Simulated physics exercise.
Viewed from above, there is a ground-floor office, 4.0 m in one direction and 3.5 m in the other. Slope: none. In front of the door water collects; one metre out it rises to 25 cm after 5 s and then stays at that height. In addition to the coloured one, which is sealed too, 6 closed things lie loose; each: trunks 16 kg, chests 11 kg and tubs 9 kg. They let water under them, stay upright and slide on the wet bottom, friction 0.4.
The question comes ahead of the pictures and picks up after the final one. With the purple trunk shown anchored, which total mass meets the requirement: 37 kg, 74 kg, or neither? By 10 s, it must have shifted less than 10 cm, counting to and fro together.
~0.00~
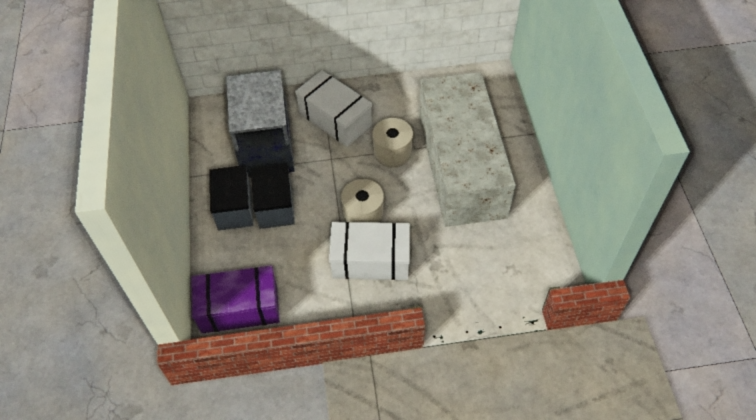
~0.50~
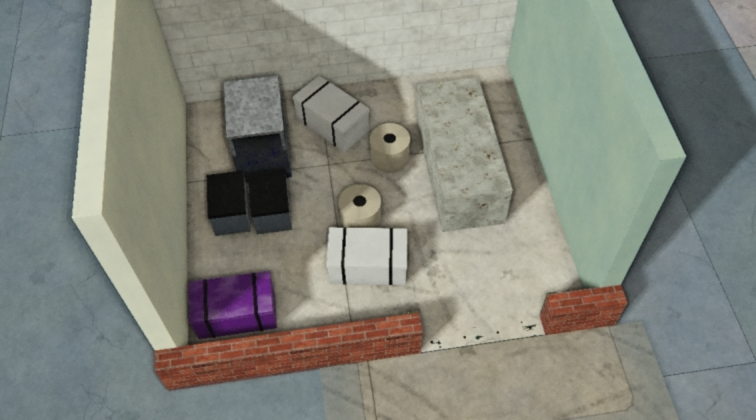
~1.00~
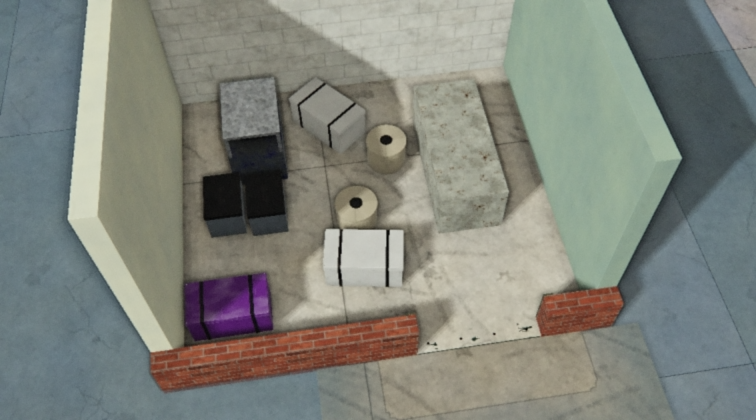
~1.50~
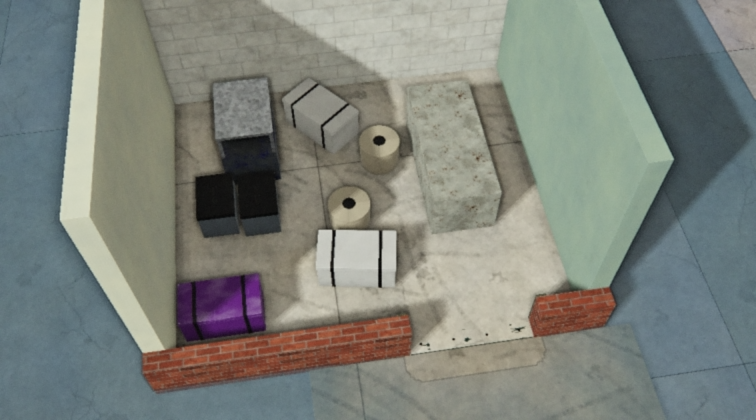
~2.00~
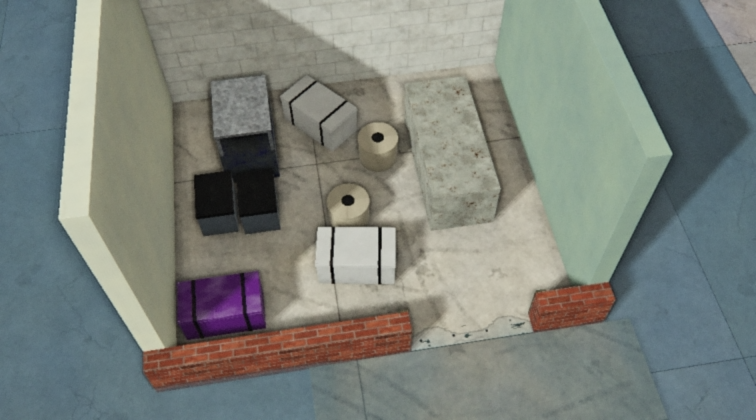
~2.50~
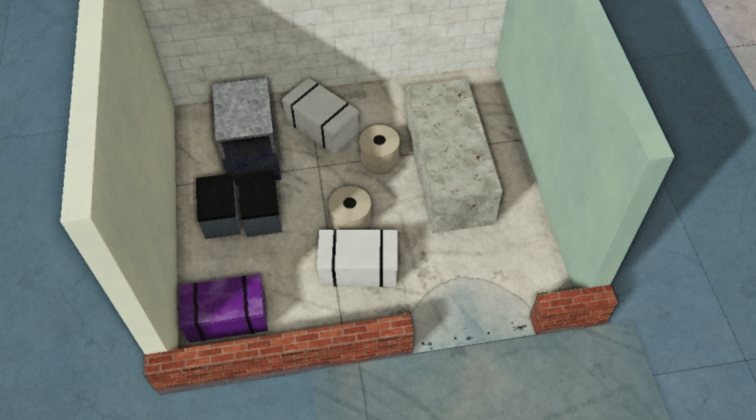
The answer is 37 kg already.
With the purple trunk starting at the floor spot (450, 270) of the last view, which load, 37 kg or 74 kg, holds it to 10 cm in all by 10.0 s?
Neither holds.
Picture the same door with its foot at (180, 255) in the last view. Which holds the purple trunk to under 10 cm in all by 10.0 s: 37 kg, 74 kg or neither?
Result: The lesser mass is plenty.
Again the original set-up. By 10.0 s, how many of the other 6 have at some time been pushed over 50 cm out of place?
That comes to 3.
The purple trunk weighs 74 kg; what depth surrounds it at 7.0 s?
1 cm, roughly.
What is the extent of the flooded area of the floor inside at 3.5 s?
At that time the wet patch spans about 2.0 m2.
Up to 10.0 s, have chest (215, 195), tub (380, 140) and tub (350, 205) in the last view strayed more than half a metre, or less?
Not exceeded, Exceeded, Exceeded, in that order.
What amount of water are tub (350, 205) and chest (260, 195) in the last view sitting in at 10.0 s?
First roughly 15 cm, second roughly 13 cm.
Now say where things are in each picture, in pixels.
In the first frame, the purple trunk at (233, 291) rests on the ground; water covers 0.0 m2; 0 of 7 have shifted.
In the second frame, the purple trunk at (230, 296) rests on the ground; water covers 0.0 m2; 0 of 7 have shifted.
In the third frame, the purple trunk at (226, 298) rests on the ground; 0.0 m2 under water; 0 of 7 have shifted.
In the fourth frame, the purple trunk at (219, 298), on the bottom; water covers 0.0 m2; 0 of 7 have shifted.
In the fifth frame, the purple trunk at (219, 297) rests on the ground; water covers 0.0 m2; 0 of 7 have shifted.
In the sixth frame, the purple trunk at (221, 299), on the bottom; 0.5 m2 under water; 0 of 7 have shifted.
After 3.5 s the purple trunk would be 0 cm from its start with 37 kg and 0 cm from its start with 74 kg; 0 cm of water round it then.
After 4.5 s the purple trunk would be 0 cm from its start with 37 kg and 0 cm from its start with 74 kg; 0 cm of water round it then.
After 7.0 s the purple trunk would be 0 cm from its start with 37 kg and 0 cm from its start with 74 kg; 1 cm of water round it then.
After 10.0 s the purple trunk would be 2 cm from its start with 37 kg and 0 cm from its start with 74 kg; 8 cm of water round it then.
